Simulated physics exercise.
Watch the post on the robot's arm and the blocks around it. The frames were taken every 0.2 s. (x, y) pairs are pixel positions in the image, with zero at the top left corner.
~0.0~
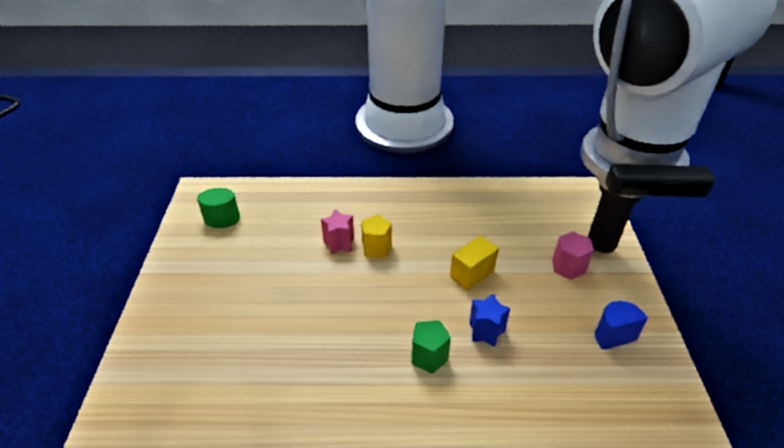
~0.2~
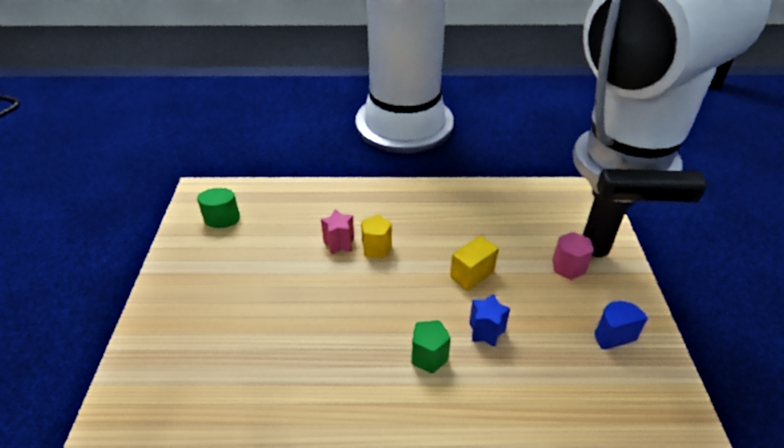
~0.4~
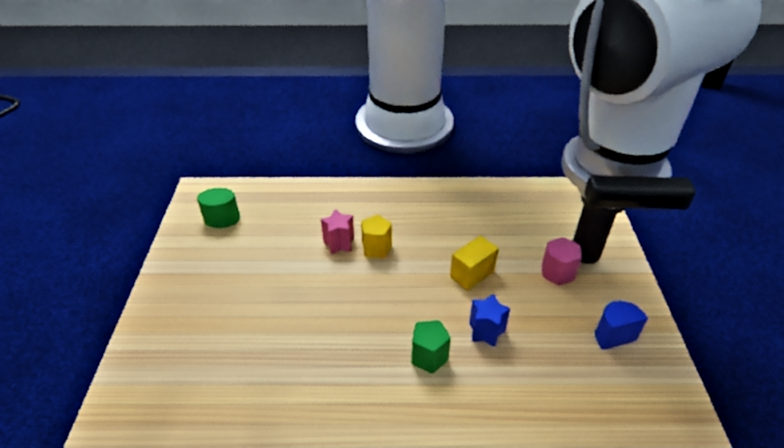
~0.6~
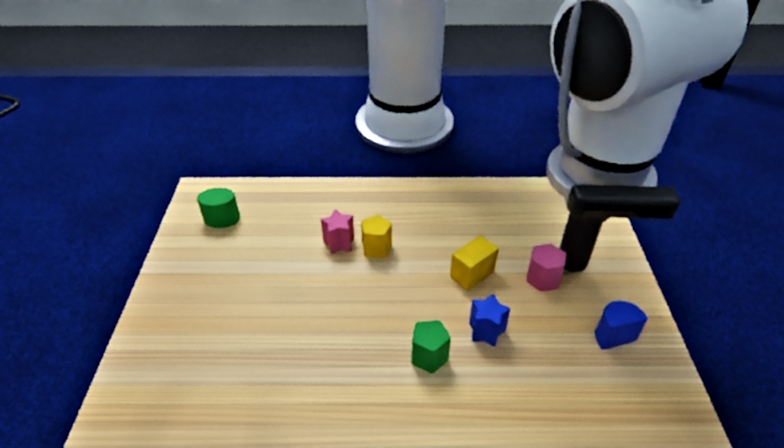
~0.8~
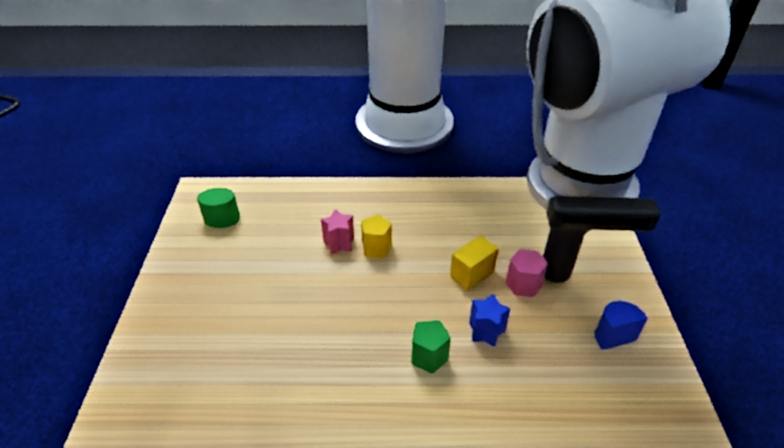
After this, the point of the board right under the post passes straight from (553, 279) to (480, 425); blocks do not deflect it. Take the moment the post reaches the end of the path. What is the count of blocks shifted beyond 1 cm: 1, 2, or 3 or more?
Expect one.
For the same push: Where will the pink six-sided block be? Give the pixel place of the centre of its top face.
If I read the scene right, the answer is (514, 268).
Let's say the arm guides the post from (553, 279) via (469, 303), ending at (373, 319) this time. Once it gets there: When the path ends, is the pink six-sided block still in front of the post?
Yes - that is the case.
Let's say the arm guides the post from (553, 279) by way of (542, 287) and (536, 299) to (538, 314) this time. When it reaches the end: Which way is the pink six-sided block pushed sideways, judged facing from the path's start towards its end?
Pushed right.
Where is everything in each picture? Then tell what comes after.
In the first frame, post's lower end (602, 243); blue star block (490, 309); pink six-sided block (576, 243).
In the second frame, post (595, 247); blocks still.
In the third frame, post (585, 253); pink six-sided block (565, 249).
In the fourth frame, post (572, 261); pink six-sided block (549, 255).
In the fifth frame, post (556, 271); blue star block (490, 309); pink six-sided block (529, 261).
On the path given first. One third of the way, post (533, 313); pink six-sided block (514, 268), turned 50° clockwise.
Two thirds of the way, post (509, 361); pink six-sided block (514, 268), turned 50° clockwise.
At the end, post (481, 418); blue star block still; pink six-sided block (514, 268), turned 50° clockwise.
